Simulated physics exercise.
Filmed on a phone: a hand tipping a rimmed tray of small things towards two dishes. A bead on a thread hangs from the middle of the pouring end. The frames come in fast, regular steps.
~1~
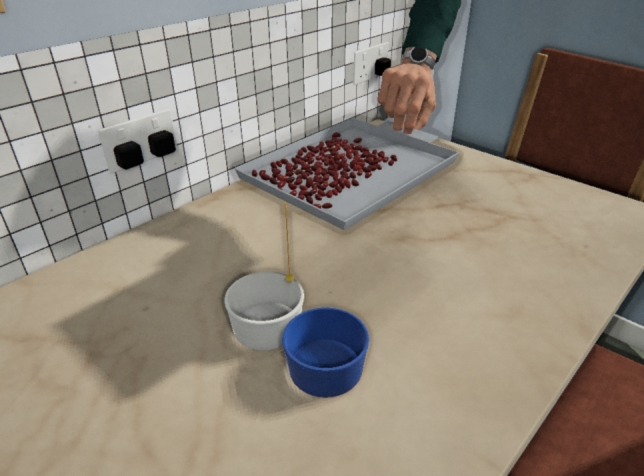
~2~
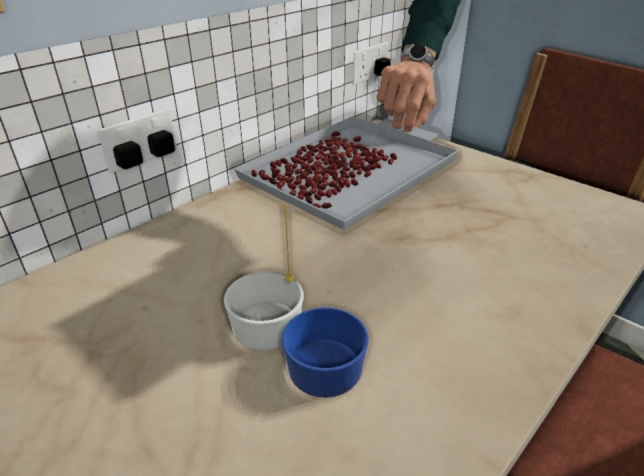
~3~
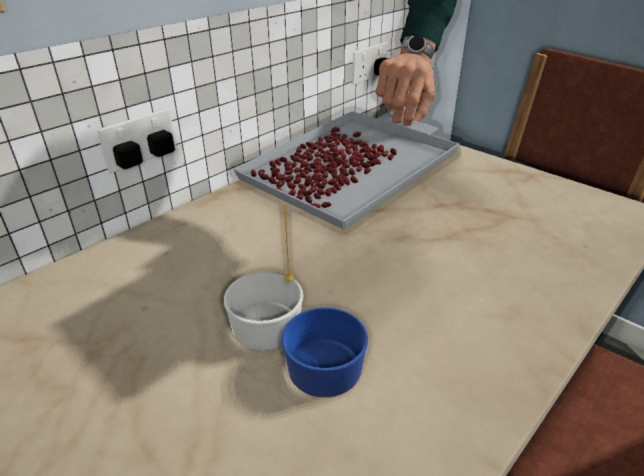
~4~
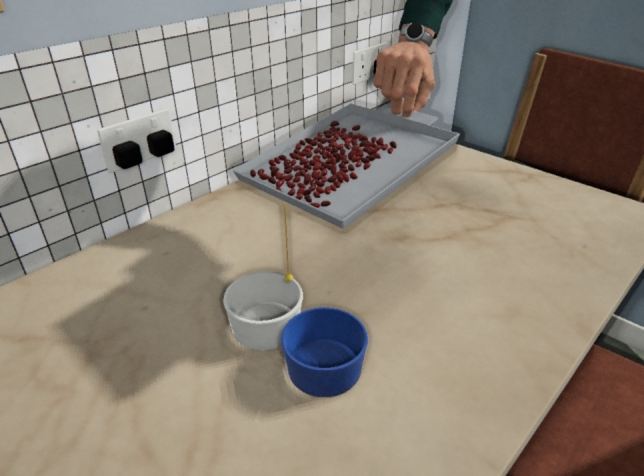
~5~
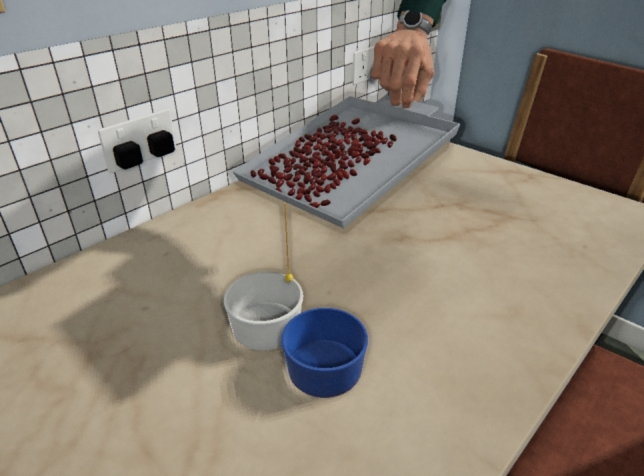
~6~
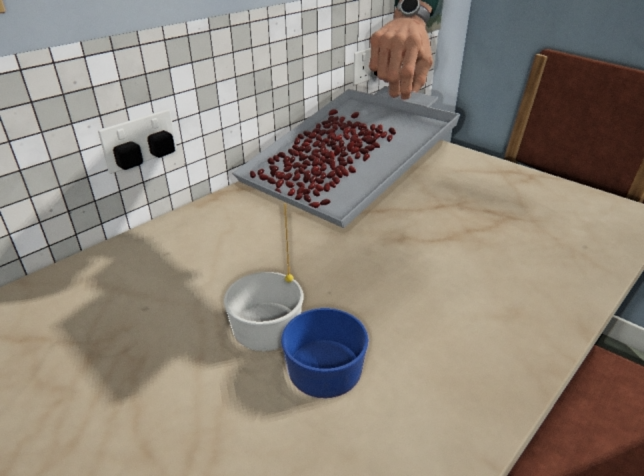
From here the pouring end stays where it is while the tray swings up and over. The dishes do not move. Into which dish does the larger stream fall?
It favours the left-hand dish.
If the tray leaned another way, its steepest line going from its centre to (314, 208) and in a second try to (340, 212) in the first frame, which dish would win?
First the right one, then right.
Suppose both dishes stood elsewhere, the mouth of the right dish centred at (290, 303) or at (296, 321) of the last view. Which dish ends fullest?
The first try: The left dish. The second: The left dish.
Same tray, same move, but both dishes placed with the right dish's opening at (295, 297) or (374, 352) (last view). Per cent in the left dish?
Roughly 40 per cent, and 10 per cent.
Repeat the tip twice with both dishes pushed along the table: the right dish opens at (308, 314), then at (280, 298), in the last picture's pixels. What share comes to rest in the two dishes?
Roughly 60 per cent, and 70 per cent.
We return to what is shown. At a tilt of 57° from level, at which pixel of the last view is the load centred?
Around (283, 156).
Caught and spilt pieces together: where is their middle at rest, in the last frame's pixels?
Roughly at (242, 323).
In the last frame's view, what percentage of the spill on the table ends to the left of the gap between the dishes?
Roughly 100 in a hundred.
Soon after the last picture, tray tipped steeply; all on the tray.
A little later, tray tipped right over; most on the tray; a small part in the air.
Later still, tray tipped past a quarter turn; a stray few in the right dish; about a third in the left dish; about half outside both.
At rest, tray tipped past a quarter turn; a stray few in the right dish; about a third in the left dish; about half outside both.
